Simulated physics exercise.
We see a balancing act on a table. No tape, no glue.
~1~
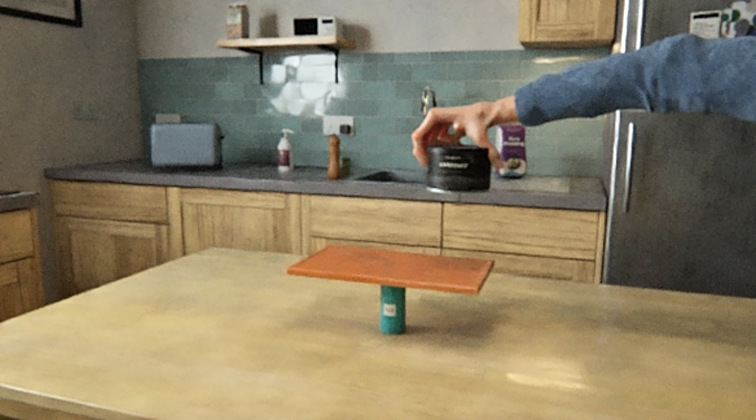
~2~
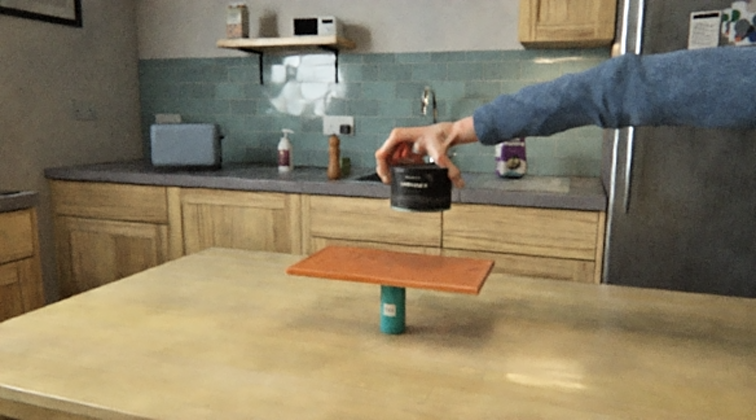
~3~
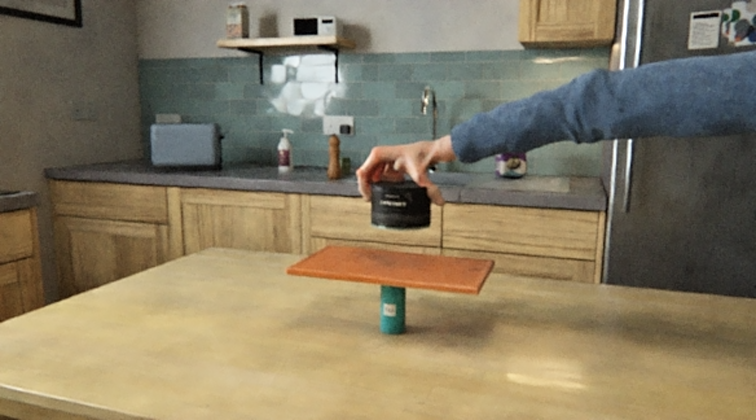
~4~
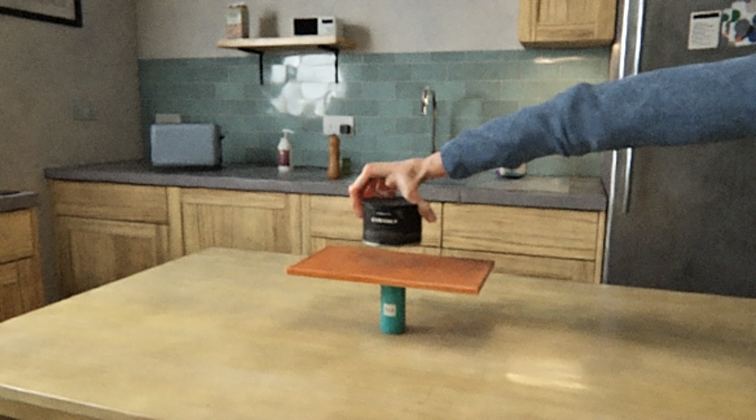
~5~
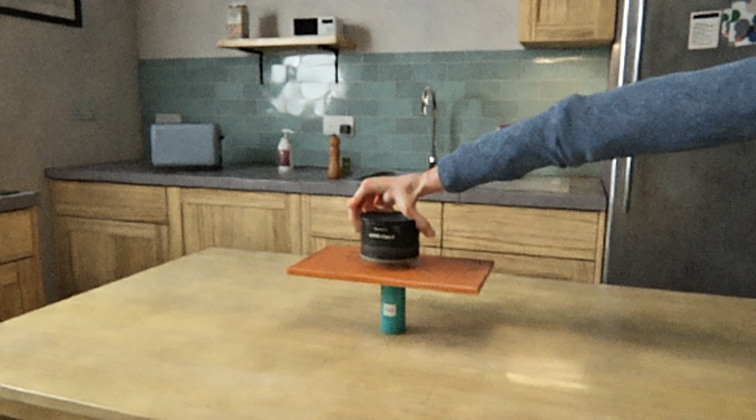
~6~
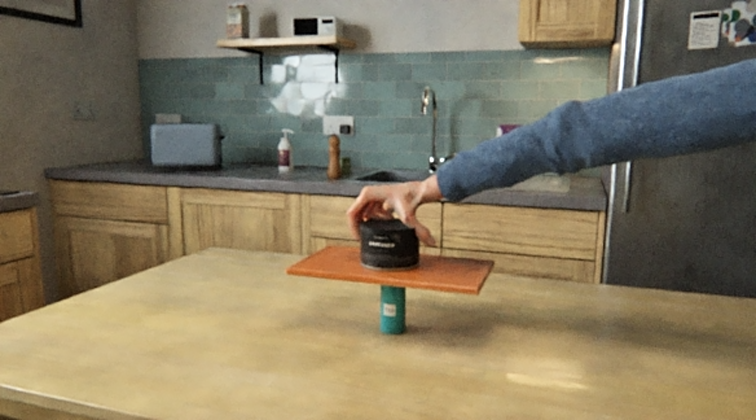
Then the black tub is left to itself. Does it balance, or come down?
Outcome: The stack keeps its balance.
Then, 0.30 s after the last picture, nothing has stirred.
Then, 0.70 s after the last picture, black tub resting near (390, 244).
At rest, all 3 in place. Seen from the same camera at the end, black tub near (390, 244). The stack holds.
